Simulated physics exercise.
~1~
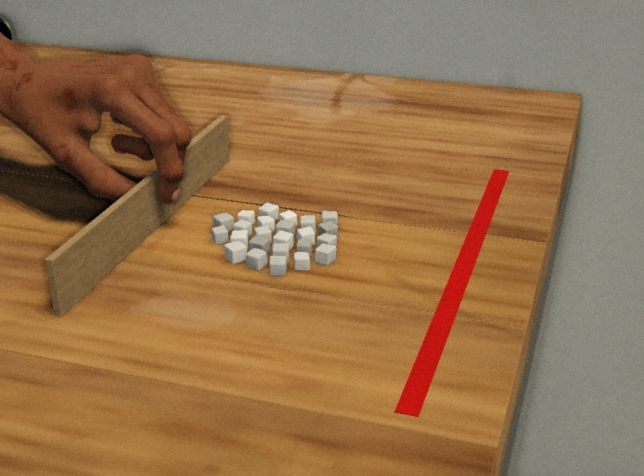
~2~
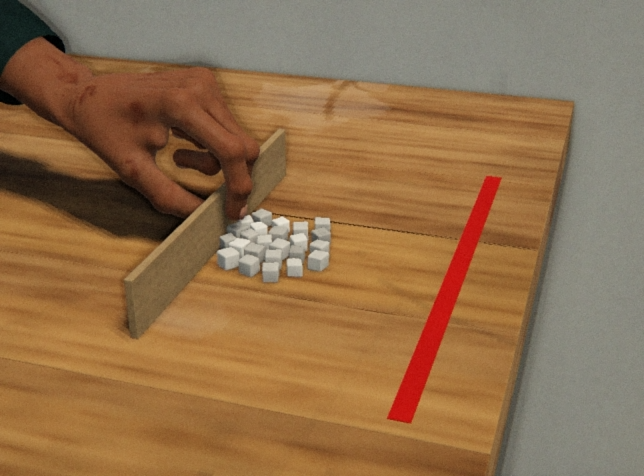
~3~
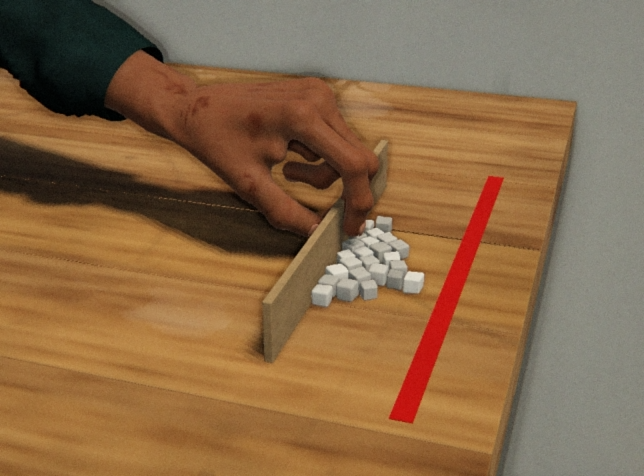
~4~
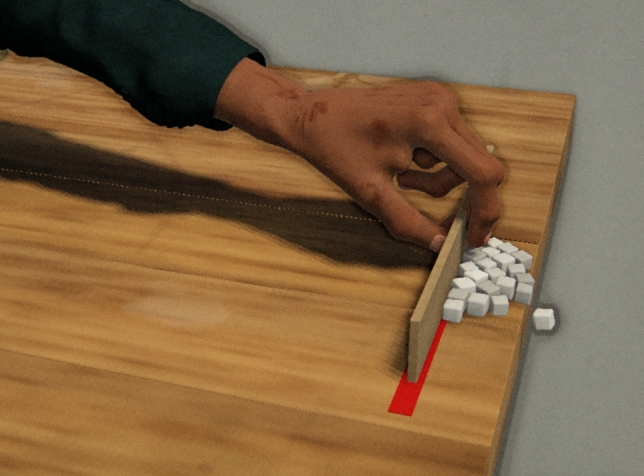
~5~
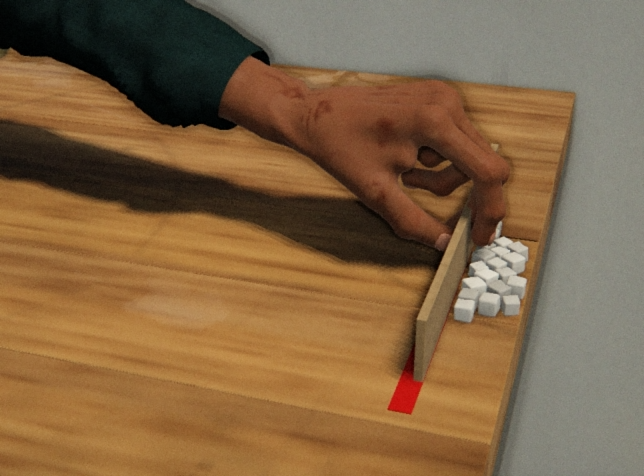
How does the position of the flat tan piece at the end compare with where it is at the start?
At the start it stands on the left side of the table, to the left of the white cubes and well away from the red tape. By the end it is far over to the right, standing at the red tape near the table's edge.
